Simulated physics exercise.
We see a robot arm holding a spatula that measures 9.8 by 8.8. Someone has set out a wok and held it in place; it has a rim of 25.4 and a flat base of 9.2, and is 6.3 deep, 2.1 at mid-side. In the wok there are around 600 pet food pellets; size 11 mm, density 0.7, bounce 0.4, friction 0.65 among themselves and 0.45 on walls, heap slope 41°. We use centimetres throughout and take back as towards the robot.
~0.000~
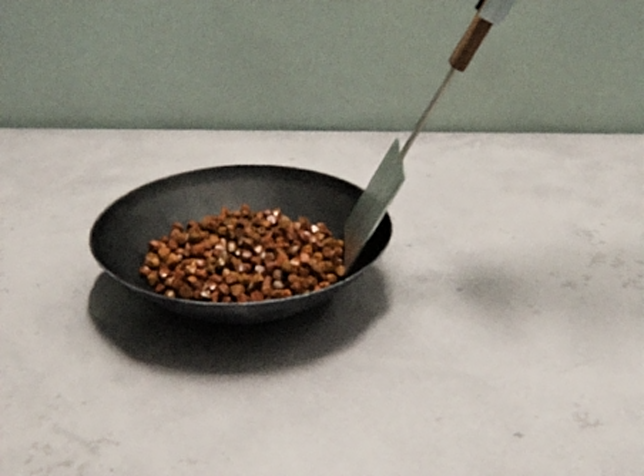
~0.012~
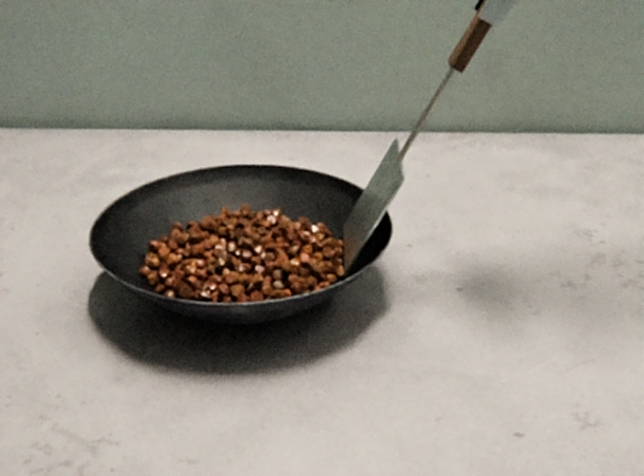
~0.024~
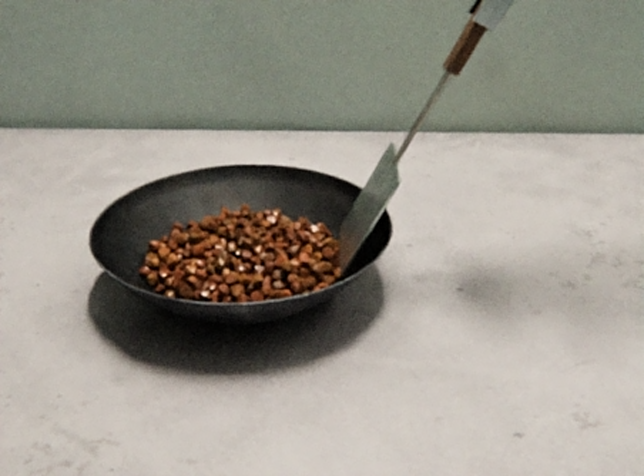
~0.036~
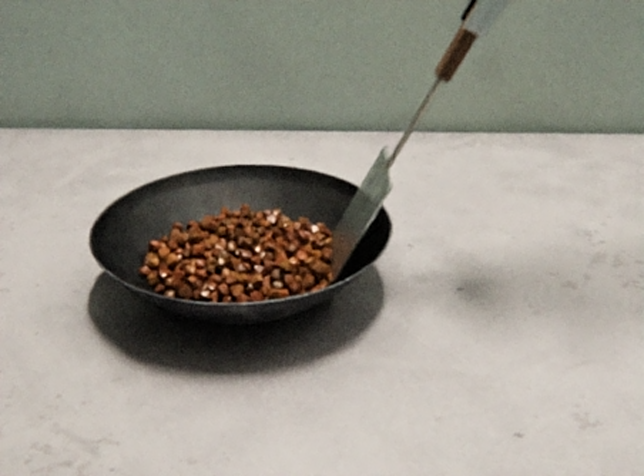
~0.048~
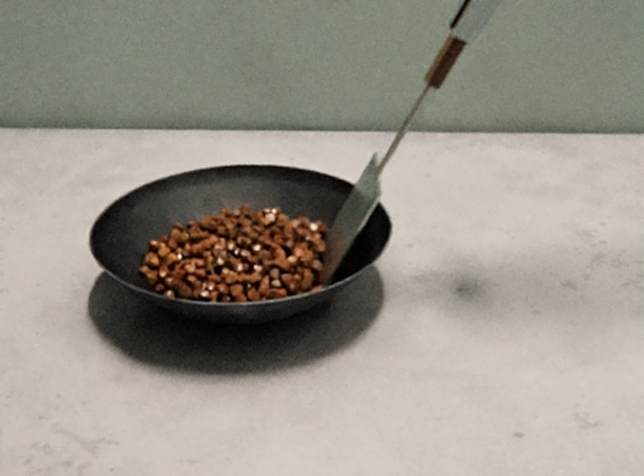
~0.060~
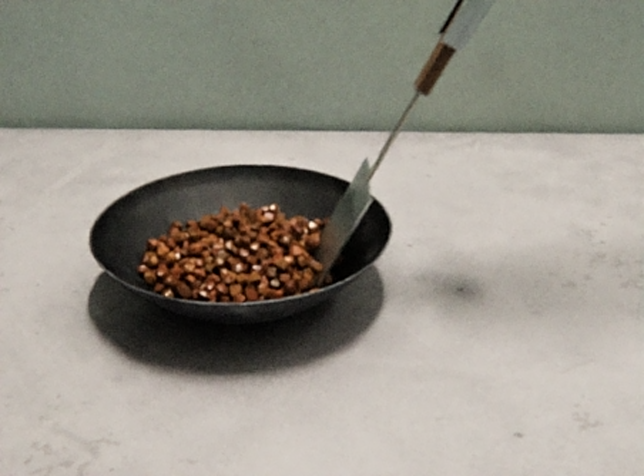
At first, a spatula held from above slants into the right side of a dark wok holding a heap of brown pellets, resting near the rim. The spatula then slides a short way left and slightly down into the pellets' right edge, while the wok stays still and the heap barely changes.
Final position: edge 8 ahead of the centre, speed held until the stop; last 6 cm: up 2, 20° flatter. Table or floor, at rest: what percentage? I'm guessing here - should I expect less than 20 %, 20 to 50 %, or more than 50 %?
You should expect 20 to 50 %.
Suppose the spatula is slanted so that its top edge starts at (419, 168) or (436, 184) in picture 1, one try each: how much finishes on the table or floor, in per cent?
I'd say near 40 per cent for the first and near 35 per cent for the second.
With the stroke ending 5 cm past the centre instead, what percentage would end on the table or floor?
In that case about 10 percent ends on the table or floor.
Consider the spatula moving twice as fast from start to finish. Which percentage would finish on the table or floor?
Roughly 60 in a hundred.
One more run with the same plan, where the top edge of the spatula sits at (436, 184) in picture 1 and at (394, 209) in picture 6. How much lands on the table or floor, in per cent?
50 %.
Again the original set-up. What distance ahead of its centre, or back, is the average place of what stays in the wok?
Roughly 3.5 centimetres ahead.
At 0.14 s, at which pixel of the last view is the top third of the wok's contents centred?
Estimated point: Close to (192, 244).
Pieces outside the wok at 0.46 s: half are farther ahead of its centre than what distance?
The distance is about 18 cm.
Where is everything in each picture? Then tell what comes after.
In the first picture, spatula top edge at (401, 157), sloping 63°; upper third of the load around (247, 250), from x 145 to 340, top at y 210; 599 in the wok.
In the second picture, spatula top edge at (400, 157), sloping 63°; upper third of the load around (247, 250), from x 145 to 340, top at y 210.
In the third picture, spatula top edge at (396, 160), sloping 63°; upper third of the load around (247, 250), from x 145 to 340, top at y 210.
In the fourth picture, spatula top edge at (388, 166), sloping 63°; upper third of the load around (247, 251), from x 145 to 340, top at y 210.
In the fifth picture, spatula top edge at (378, 172), sloping 63°; upper third of the load around (247, 249), from x 145 to 340, top at y 210.
In the sixth picture, spatula top edge at (369, 178), sloping 63°; upper third of the load around (246, 248), from x 145 to 340, top at y 210; 599 in the wok.
After 0.14 s, sloping 63°, highest piece 8 above the table; 599 in the wok.
After 0.22 s, sloping 56°, highest piece 9 above the table; 586 in the wok, 13 on the blade or in flight.
After 0.46 s, sloping 43°, highest piece 9 above the table; 368 in the wok, 198 on the table or floor, 33 on the blade or in flight.
After 1.51 s, sloping 43°, highest piece 7 above the table; 364 in the wok, 235 on the table or floor.
At rest, 364 in the wok, 235 on the table or floor. That is 39 % on the table or floor.
